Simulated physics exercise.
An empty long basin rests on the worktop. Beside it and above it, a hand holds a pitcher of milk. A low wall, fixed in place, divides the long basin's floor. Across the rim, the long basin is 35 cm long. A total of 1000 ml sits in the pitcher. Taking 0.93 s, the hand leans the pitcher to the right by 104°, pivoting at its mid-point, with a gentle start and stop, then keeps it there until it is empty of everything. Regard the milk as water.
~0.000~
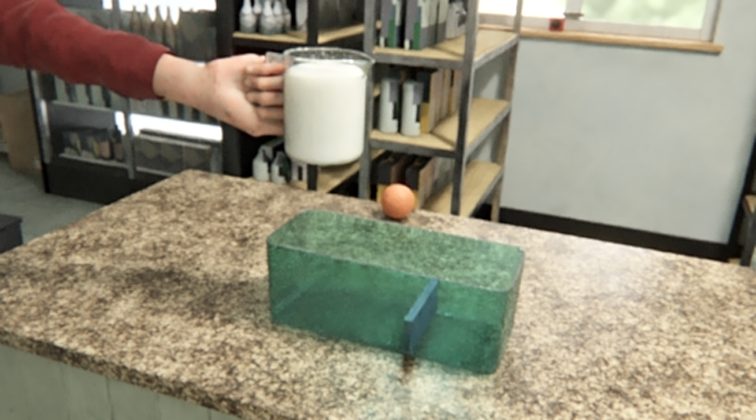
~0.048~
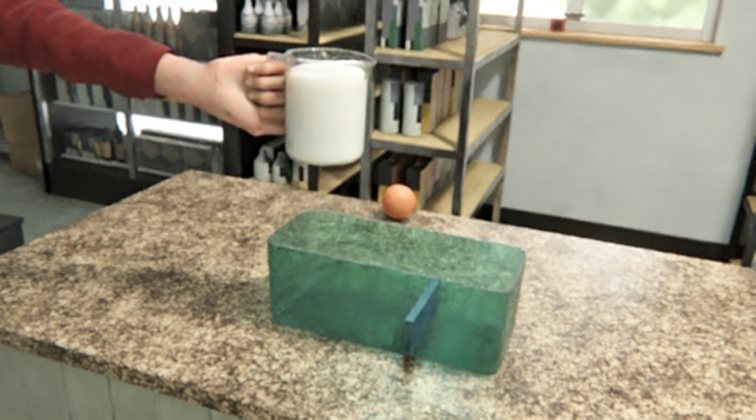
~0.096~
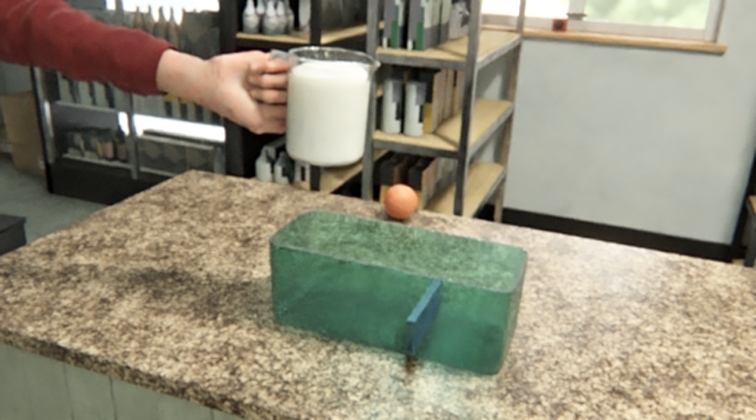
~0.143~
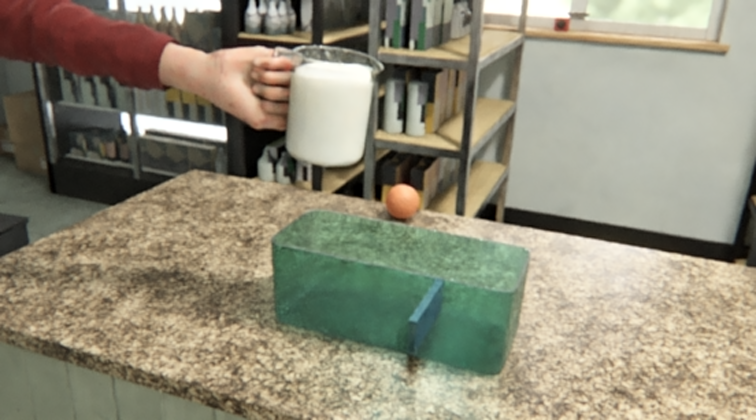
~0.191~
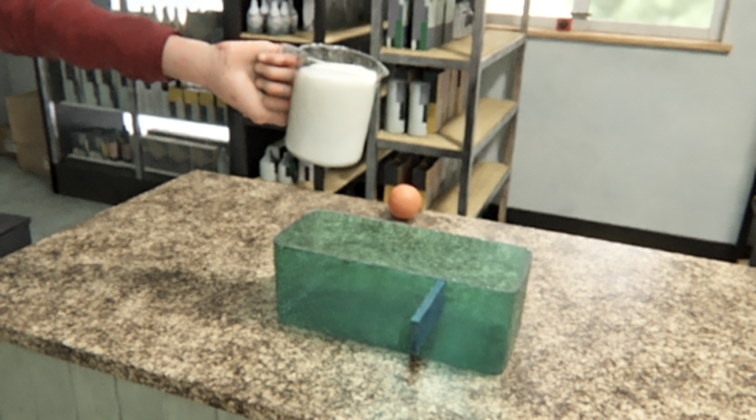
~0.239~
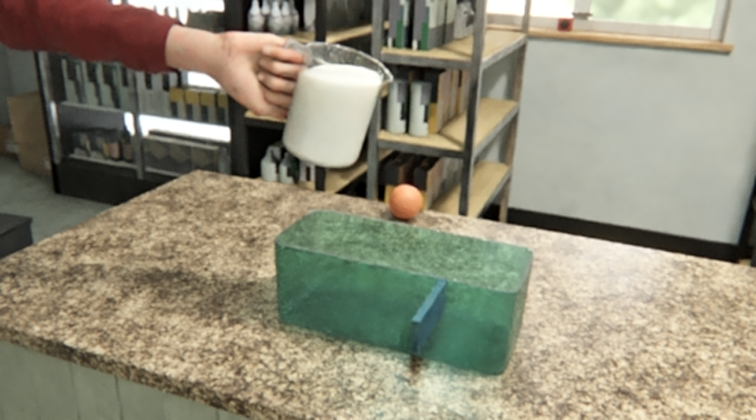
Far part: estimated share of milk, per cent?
66 per cent.
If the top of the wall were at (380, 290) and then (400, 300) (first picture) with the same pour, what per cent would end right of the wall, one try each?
95 per cent first, 90 per cent second.
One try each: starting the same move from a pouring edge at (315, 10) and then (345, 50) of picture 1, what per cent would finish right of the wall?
5 per cent first, 5 per cent second.
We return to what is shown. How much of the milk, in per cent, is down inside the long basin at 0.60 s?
3 %, more or less.
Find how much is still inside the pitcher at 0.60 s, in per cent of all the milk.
Roughly 80 per cent.
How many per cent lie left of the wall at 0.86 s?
The left part holds close to 6 per cent.
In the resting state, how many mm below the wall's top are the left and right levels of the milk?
Looks like roughly 42 mm on the left and roughly 12 mm on the right.
After 0.60 s the tilt is 74° and 79 per cent is still to pour, 1 is left of the wall and 2 right of it.
After 0.86 s the tilt is 102° and 30 per cent is still to pour, 6 is left of the wall and 37 right of it.
After 1.13 s the tilt is 104° and 5 per cent is still to pour, 23 is left of the wall and 65 right of it.
After 1.43 s the tilt is 104° and 0 per cent is still to pour, 32 is left of the wall and 66 right of it.
In the end 33 per cent lies left of the wall, 66 right of it and 1 outside.
